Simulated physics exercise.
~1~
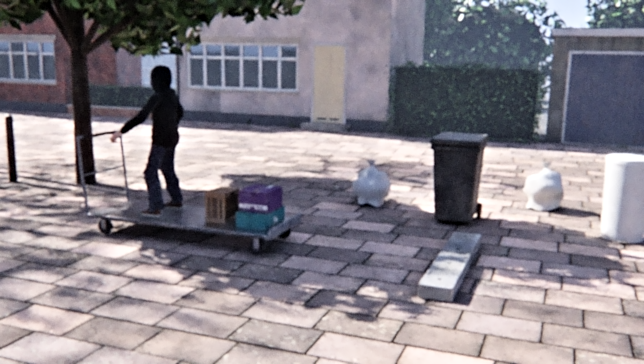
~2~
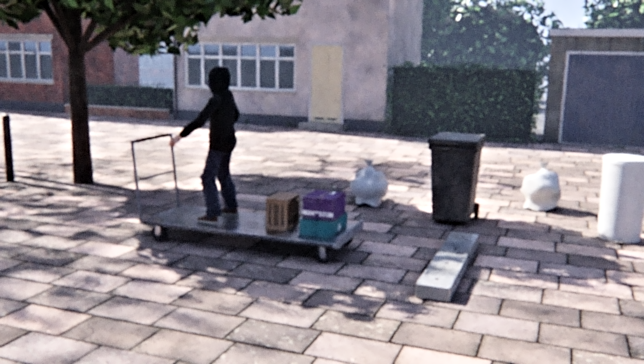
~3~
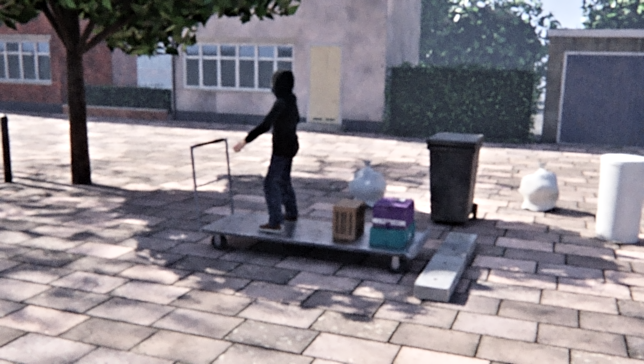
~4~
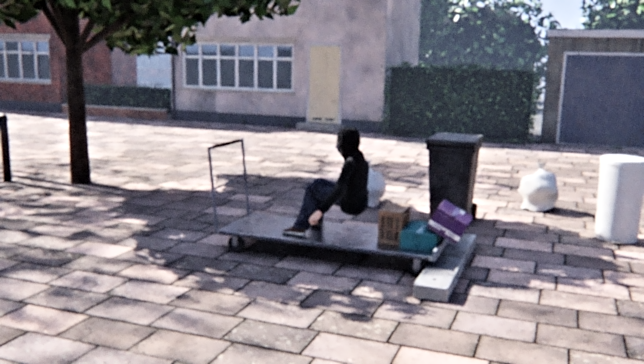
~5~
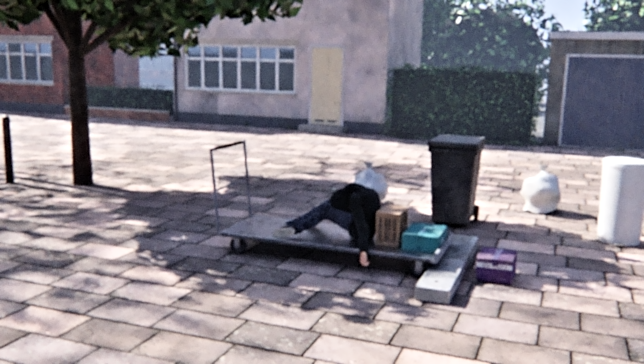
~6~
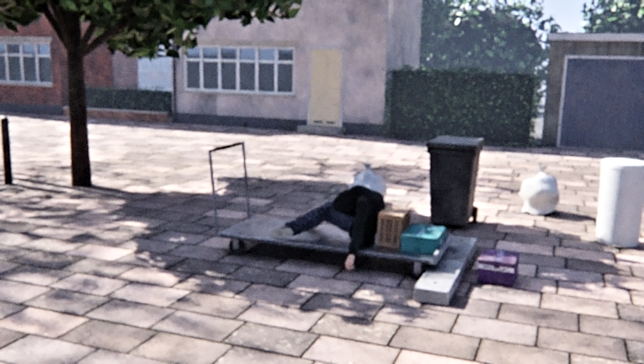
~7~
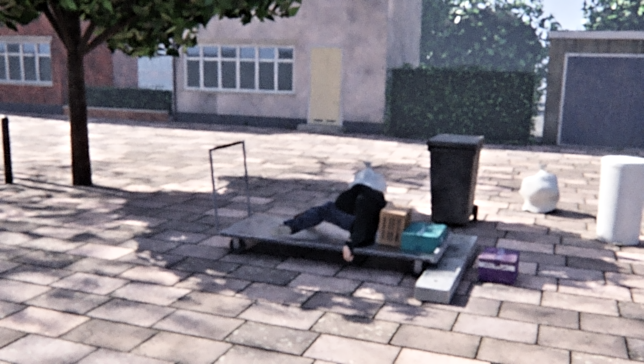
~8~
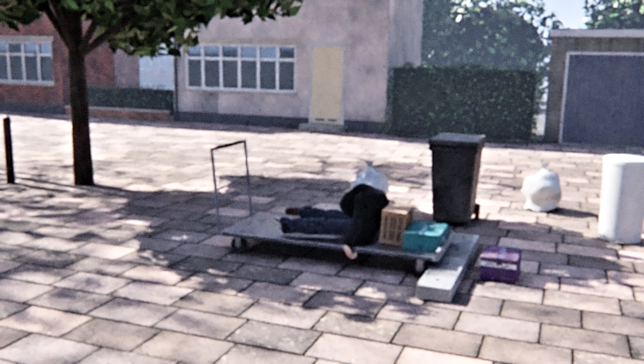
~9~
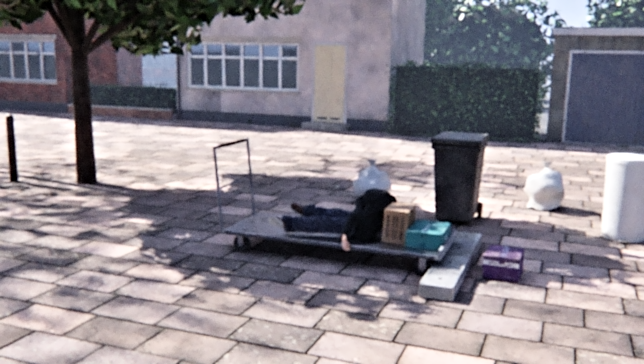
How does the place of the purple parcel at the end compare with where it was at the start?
At the start it sits on top of the teal carton on the trolley. At the end it lies on the paving farther right, just past the kerb.
